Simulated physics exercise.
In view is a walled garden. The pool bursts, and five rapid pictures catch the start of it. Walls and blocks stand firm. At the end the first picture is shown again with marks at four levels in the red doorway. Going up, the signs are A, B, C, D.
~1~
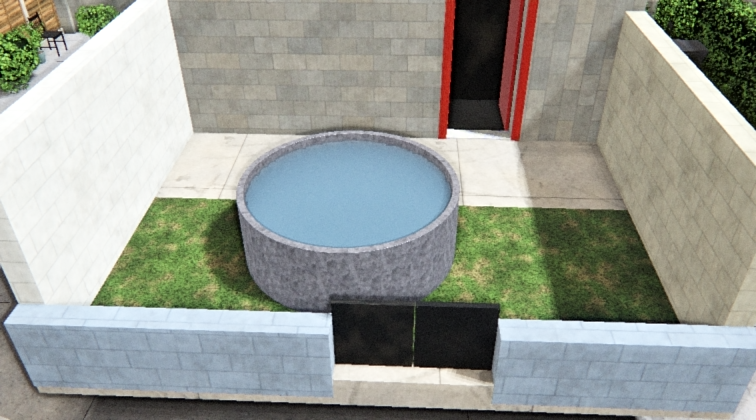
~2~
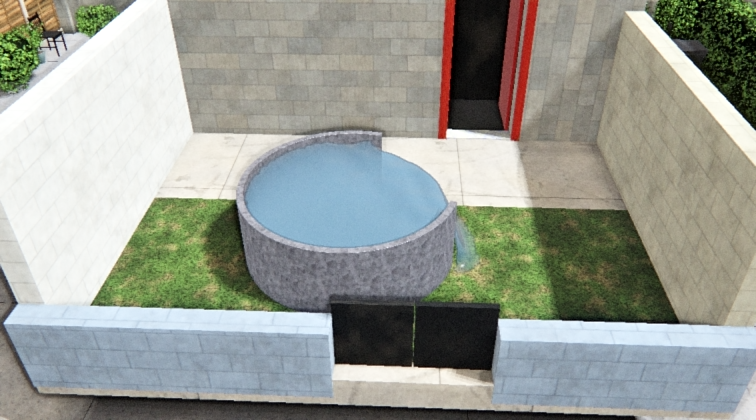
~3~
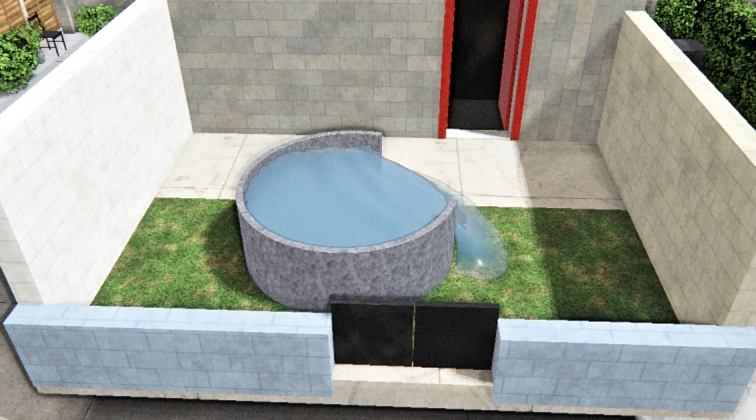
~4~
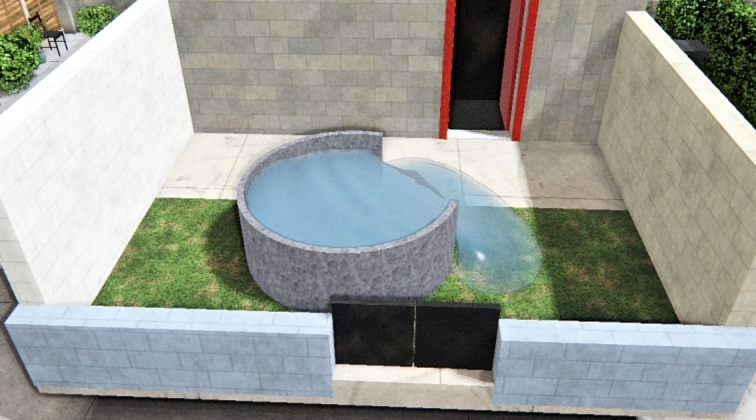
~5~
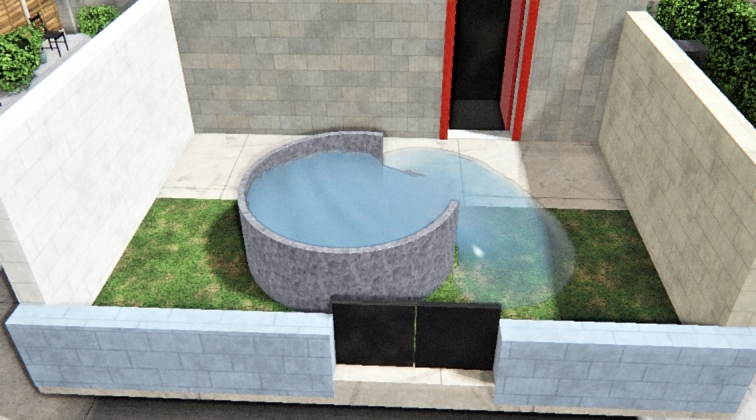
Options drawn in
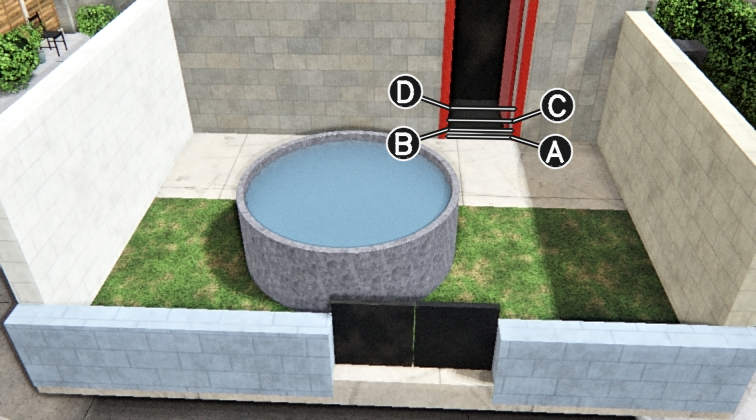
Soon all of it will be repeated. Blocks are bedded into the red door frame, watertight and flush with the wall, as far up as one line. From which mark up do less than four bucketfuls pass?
The answer is height C.
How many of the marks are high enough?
Two.
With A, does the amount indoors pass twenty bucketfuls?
Yes, clearly.
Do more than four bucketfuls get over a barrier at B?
Yes.
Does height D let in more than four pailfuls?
No, that is safe.
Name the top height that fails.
That is height B.
On the marked copy, A at (479, 136); B at (479, 130); C at (480, 120); D at (481, 108); from the bottom up A, B, C, D.
If A is chosen, dozens of bucketfuls pour in.
If B is chosen, about 14 bucketfuls get in.
If C is chosen, a splash gets over, under a bucket.
If D is chosen, nothing gets over.
